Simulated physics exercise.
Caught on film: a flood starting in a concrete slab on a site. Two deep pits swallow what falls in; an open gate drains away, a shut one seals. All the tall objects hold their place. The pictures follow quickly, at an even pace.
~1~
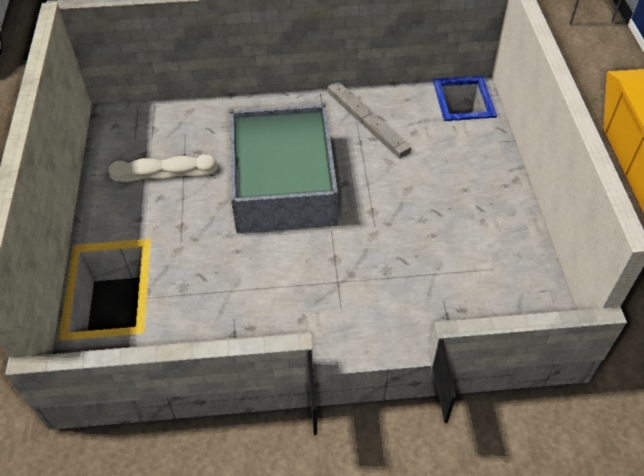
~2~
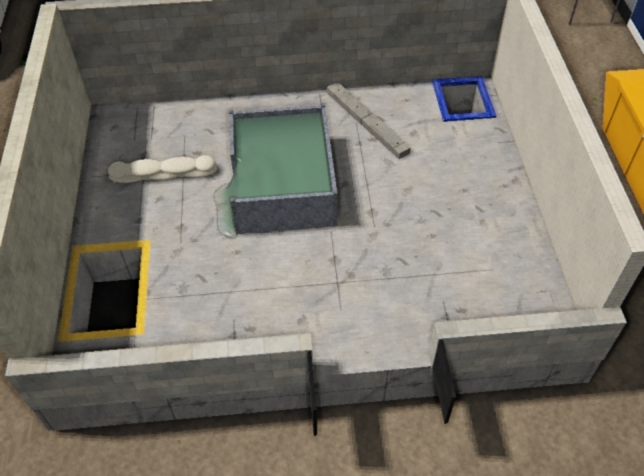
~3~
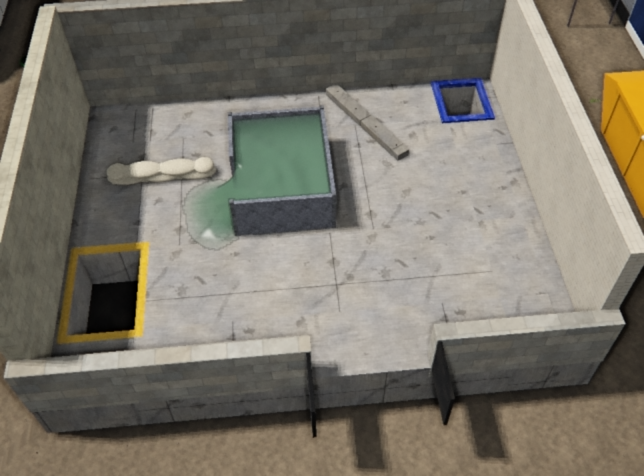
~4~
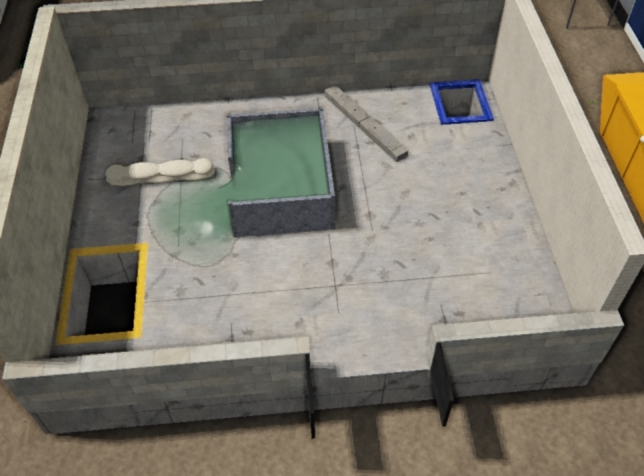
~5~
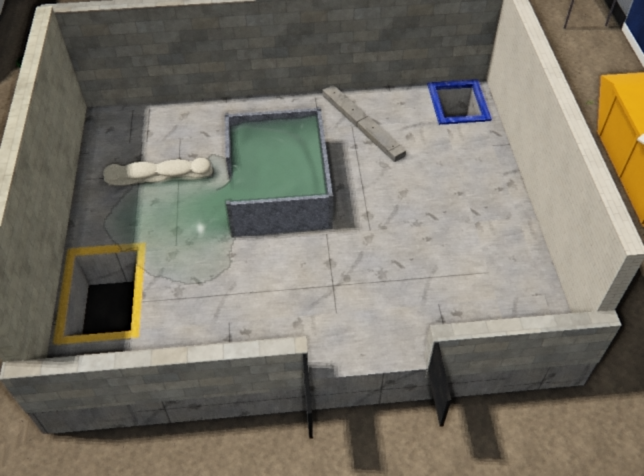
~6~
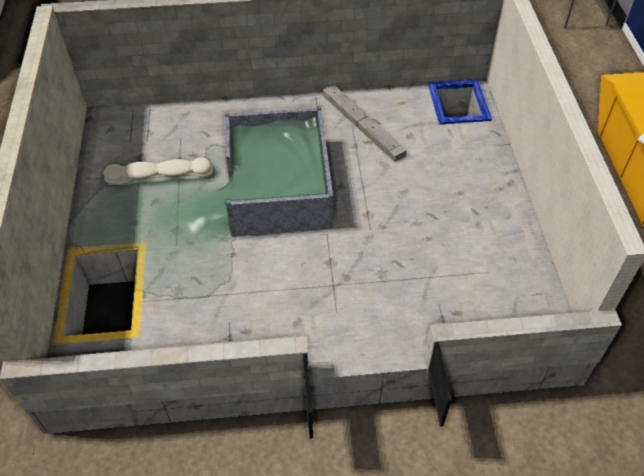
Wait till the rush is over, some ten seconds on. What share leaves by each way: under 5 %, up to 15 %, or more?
One by one: The gate takes not even 5 %; the blue pit takes not even 5 %; the yellow pit takes above 15 %.
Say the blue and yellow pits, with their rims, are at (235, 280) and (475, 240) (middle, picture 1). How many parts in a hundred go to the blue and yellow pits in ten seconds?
Parts in a hundred: Blue 4, yellow 10.
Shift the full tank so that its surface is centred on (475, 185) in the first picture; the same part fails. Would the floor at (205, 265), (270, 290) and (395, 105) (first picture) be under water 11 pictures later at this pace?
In turn: Wet, flooded, not flooded.
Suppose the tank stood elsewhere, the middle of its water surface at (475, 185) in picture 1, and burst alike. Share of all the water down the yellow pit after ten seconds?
Per cent: Yellow 50.
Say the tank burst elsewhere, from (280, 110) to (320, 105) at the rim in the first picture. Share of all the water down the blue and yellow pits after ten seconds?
Parts in a hundred: Blue 8, yellow 14.
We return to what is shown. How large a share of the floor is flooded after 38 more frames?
Some 35 per cent.
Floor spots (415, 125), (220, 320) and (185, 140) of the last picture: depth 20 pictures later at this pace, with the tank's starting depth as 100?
In turn 0, 0 and 0 in a hundred.
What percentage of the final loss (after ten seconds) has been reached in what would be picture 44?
Some 80 per cent.
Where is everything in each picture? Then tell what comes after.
In the first frame, the open tank at (281, 154) is whole and still.
In the second frame, water pours out at (238, 199) and has run to (227, 233).
In the third frame, the front is at (192, 197), out from the gap at (237, 202).
In the fourth frame, water pours out at (236, 204) and has run to (156, 207).
In the fifth frame, the front is at (111, 227), out from the gap at (234, 203).
In the sixth frame, water pours out at (234, 202) and has run to (75, 235).
A moment on, water covers 15 % of the floor; the gate 0 %, the blue pit 0 %, the yellow pit 7 %.
Next, water covers 20 % of the floor; the gate 0 %, the blue pit 0 %, the yellow pit 18 %.
Then, water covers 25 % of the floor; the gate 0 %, the blue pit 0 %, the yellow pit 31 %.
Later, water covers 35 % of the floor; the gate 0 %, the blue pit 0 %, the yellow pit 48 %.
In the end, water covers 40 % of the floor; the gate 0 %, the blue pit 0 %, the yellow pit 60 %.
